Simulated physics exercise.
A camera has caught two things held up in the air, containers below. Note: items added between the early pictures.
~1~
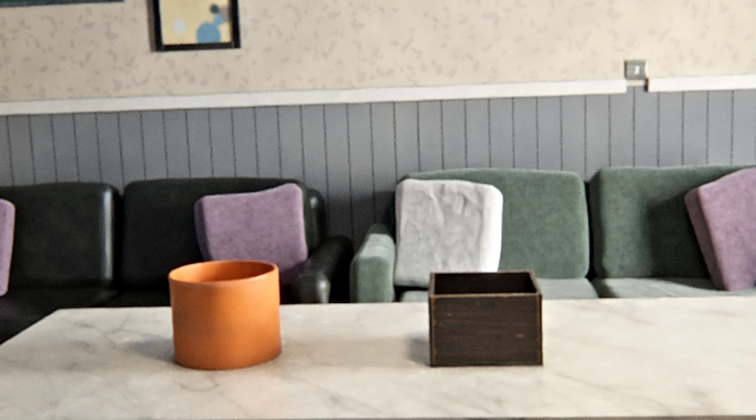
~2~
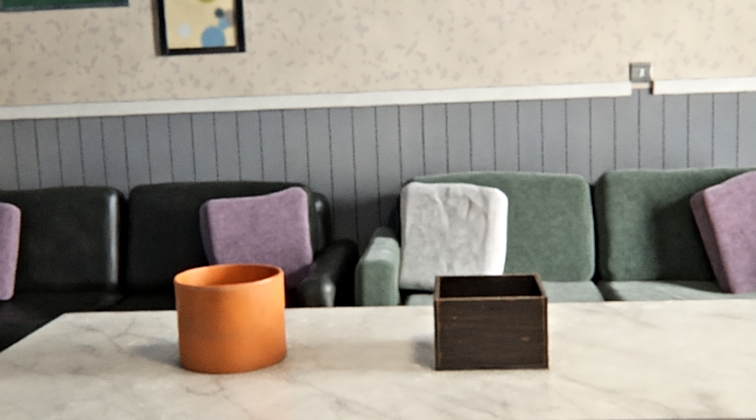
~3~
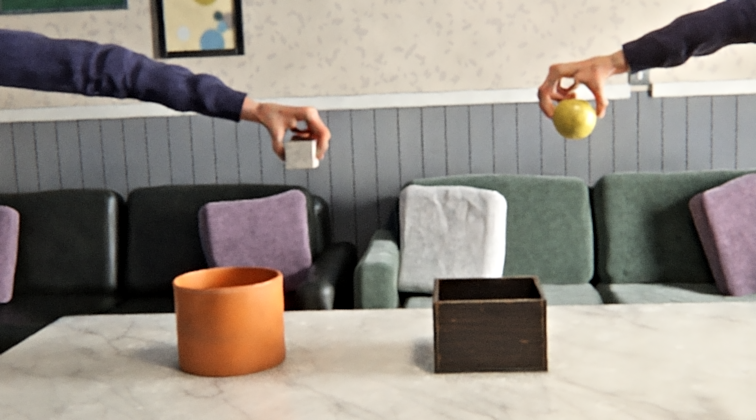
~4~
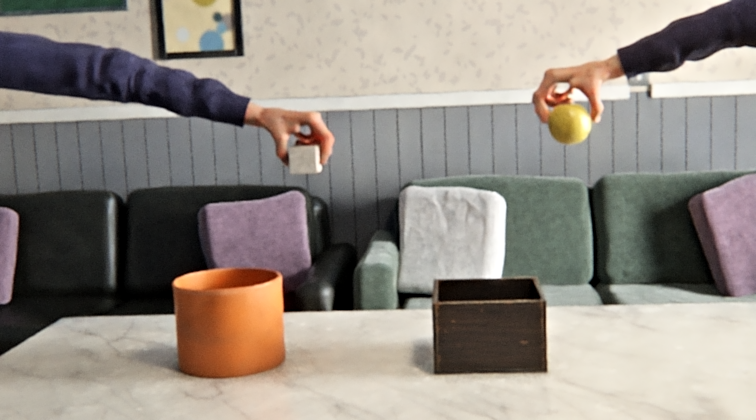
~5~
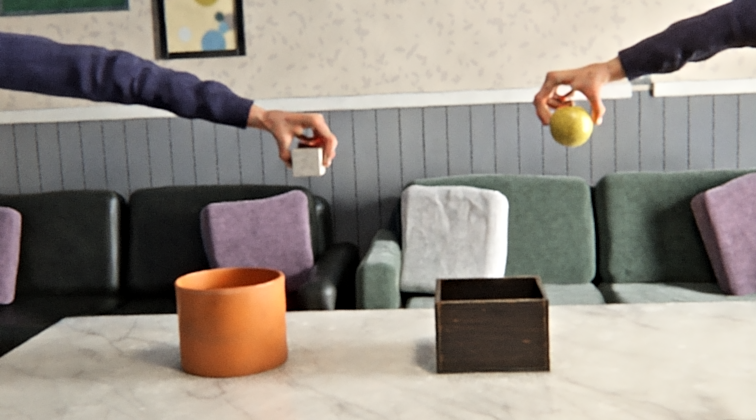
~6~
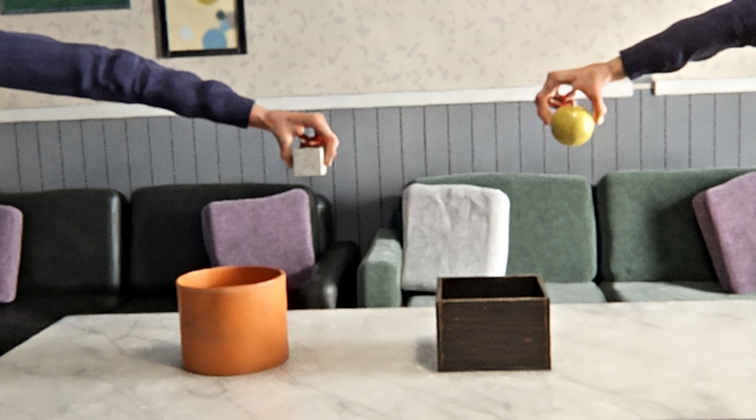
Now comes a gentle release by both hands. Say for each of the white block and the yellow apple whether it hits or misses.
Here the white block misses, the yellow apple misses.
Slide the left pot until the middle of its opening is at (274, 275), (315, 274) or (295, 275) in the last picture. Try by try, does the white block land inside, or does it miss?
So, taking them in order, it drops in, it drops in and it drops in.
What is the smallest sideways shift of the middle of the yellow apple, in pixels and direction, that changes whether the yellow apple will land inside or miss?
Direction left, distance some 36 pixels.
Then, 0.16 s after the last picture, white block moved about its own width near (312, 199); yellow apple moved about its own width near (572, 165).
Then, 0.24 s after the last picture, white block falling near (315, 266); yellow apple falling near (573, 234).
Then, 0.30 s after the last picture, white block falling near (319, 336); yellow apple falling near (575, 307).
At rest, the white block misses, near (320, 346); the yellow apple misses, near (575, 334).
